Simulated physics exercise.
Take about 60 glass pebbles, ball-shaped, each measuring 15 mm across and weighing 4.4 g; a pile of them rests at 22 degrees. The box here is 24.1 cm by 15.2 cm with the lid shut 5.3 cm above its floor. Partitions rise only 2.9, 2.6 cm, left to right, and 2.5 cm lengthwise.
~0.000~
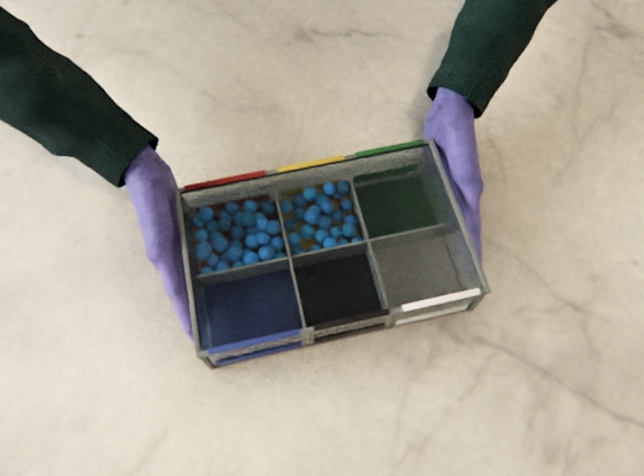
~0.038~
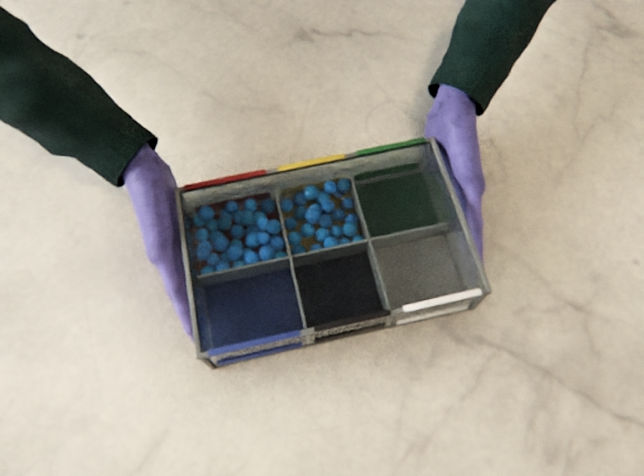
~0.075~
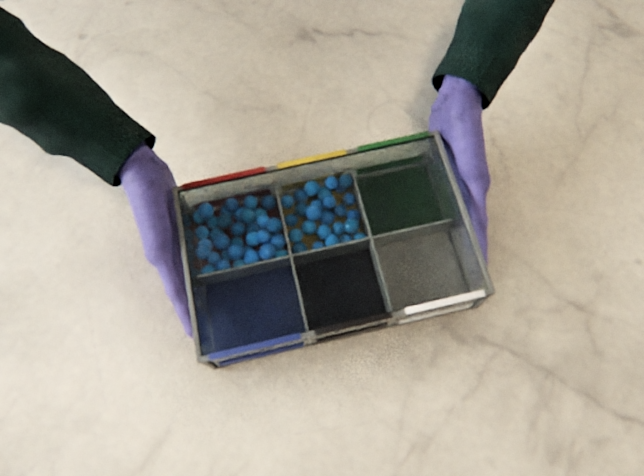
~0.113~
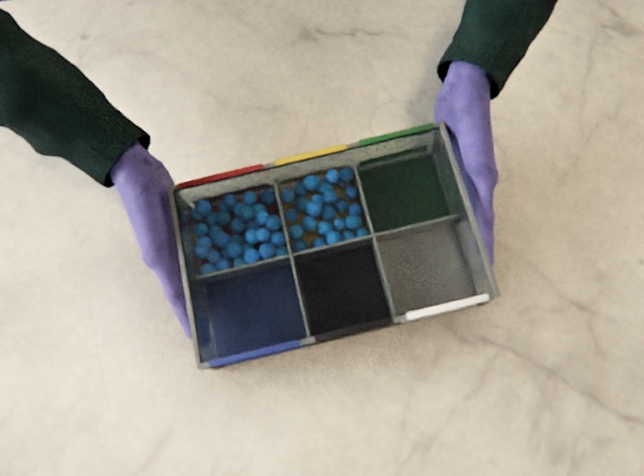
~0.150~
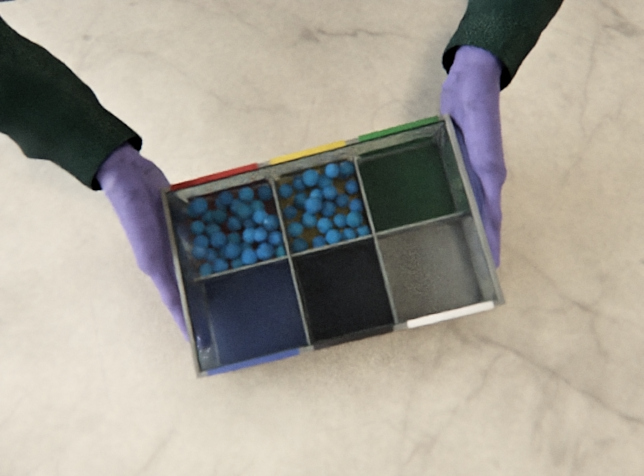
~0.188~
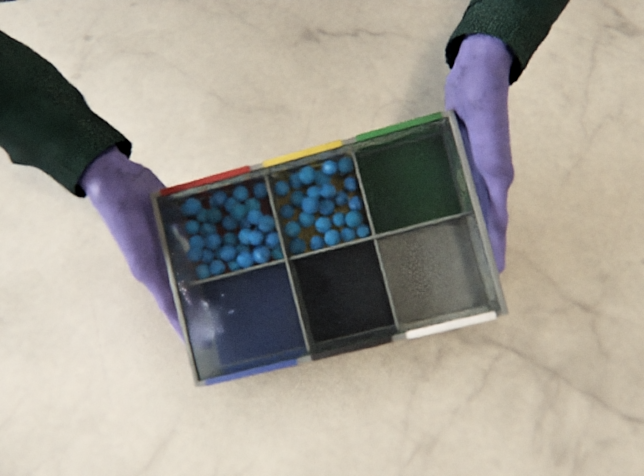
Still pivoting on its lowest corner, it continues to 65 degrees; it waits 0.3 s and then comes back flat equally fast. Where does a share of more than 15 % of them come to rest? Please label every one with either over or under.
Labels - red: Over; blue: Over; green: Under; yellow: Over; white: Under; black: Under.
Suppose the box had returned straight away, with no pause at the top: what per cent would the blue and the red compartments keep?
Final amounts, blue 25% and red 40%.
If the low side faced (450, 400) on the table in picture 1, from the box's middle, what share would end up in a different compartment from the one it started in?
I'd estimate about 45 %.
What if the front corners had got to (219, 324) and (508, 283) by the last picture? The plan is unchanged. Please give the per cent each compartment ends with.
It comes out as red at 40 percent, blue at 0 percent, green at 20 percent, yellow at 40 percent, white at 0 percent and black at 0 percent.
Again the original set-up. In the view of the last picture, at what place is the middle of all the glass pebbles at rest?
In the last view, approximately (264, 263).
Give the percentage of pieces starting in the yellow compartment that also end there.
70 %.
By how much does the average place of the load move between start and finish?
I'd say close to 4.0 cm in total.
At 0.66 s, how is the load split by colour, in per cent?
Red 40; blue 25; green 0; yellow 25; white 0; black 5.
After 0.66 s, tilt 65 degrees; red 40 %, blue 25 %, yellow 25 %, black 5 %.
Then, at 0.97 s, tilt 38 degrees; red 35 %, blue 30 %, yellow 25 %, black 5 %.
Then, at 1.38 s, tilt 0 degrees; red 35 %, blue 30 %, yellow 25 %, black 5 %.
By 2.3 s all is still; red 35 %, blue 30 %, green 0 %, yellow 25 %, white 0 %, black 5 %.
